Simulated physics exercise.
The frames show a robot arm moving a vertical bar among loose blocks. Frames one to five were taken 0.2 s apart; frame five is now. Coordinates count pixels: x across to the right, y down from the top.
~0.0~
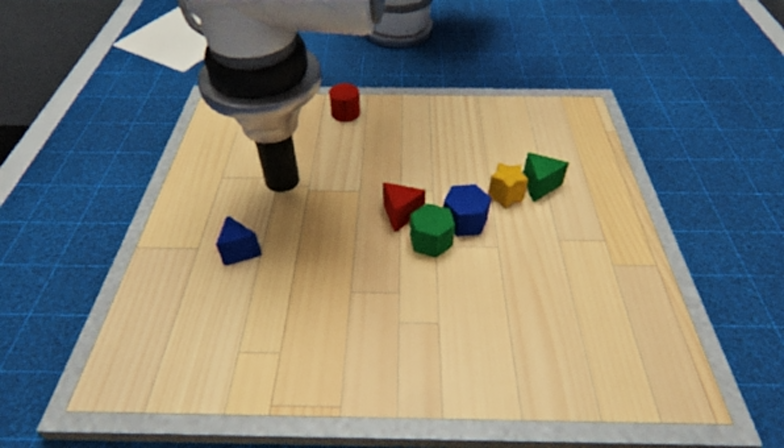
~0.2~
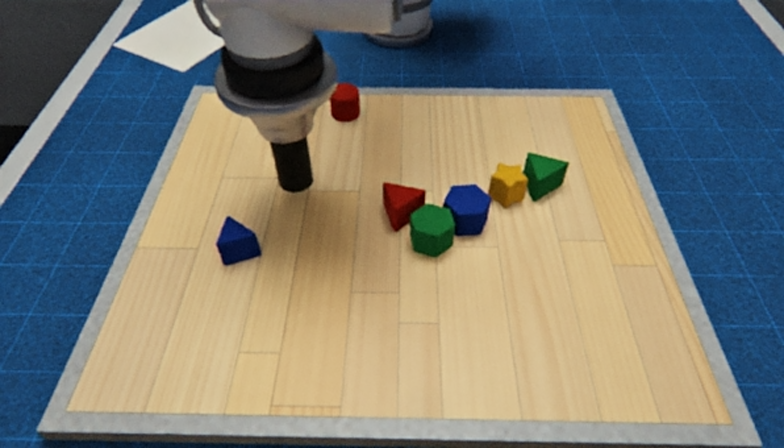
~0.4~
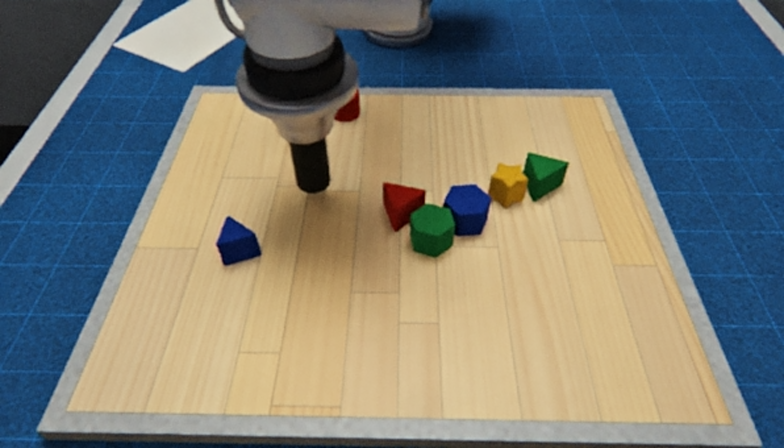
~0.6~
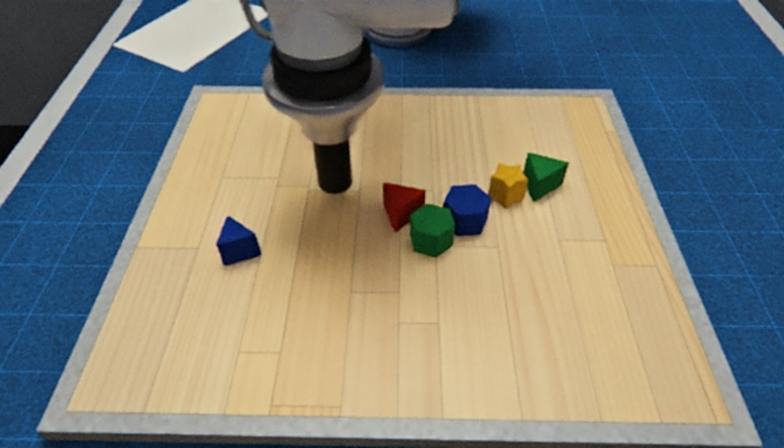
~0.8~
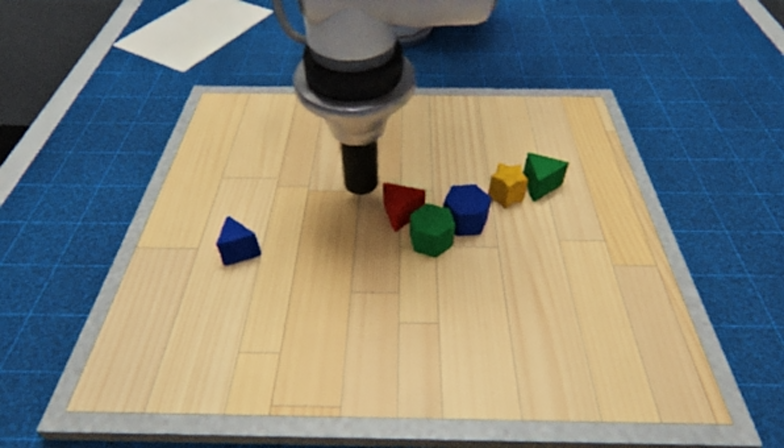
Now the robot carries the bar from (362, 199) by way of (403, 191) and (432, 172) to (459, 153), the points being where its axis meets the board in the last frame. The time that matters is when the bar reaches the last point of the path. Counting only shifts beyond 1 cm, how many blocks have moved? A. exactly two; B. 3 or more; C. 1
I choose C.
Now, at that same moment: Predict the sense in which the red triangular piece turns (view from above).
It rotates clockwise.
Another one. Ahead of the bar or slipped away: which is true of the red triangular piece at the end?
My prediction: No longer in front.
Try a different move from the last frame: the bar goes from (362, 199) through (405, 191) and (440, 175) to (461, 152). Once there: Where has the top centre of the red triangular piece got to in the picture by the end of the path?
The middle of the upper face of the red triangular piece will lie at about (424, 190) in the picture.
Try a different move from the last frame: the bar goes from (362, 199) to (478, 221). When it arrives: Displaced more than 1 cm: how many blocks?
The answer is three or more blocks.
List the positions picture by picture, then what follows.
The first frame shows tip of the bar at (283, 181), middles of tops, red triangular piece at (401, 193), blue hexagon at (468, 198).
The second frame shows bar at (296, 181), nothing pushed.
The third frame shows bar at (314, 182), nothing pushed.
The fourth frame shows bar at (336, 182), nothing pushed.
The fifth frame shows bar at (361, 183), red triangular piece at (401, 193), blue hexagon at (468, 198).
What follows on the original path. One third of the way, bar at (403, 176); red triangular piece at (420, 192), turned 50° clockwise.
Two thirds of the way, bar at (433, 156); red triangular piece at (420, 192), turned 55° clockwise.
At the end, bar at (461, 137); red triangular piece at (420, 192), turned 55° clockwise; blue hexagon unmoved.
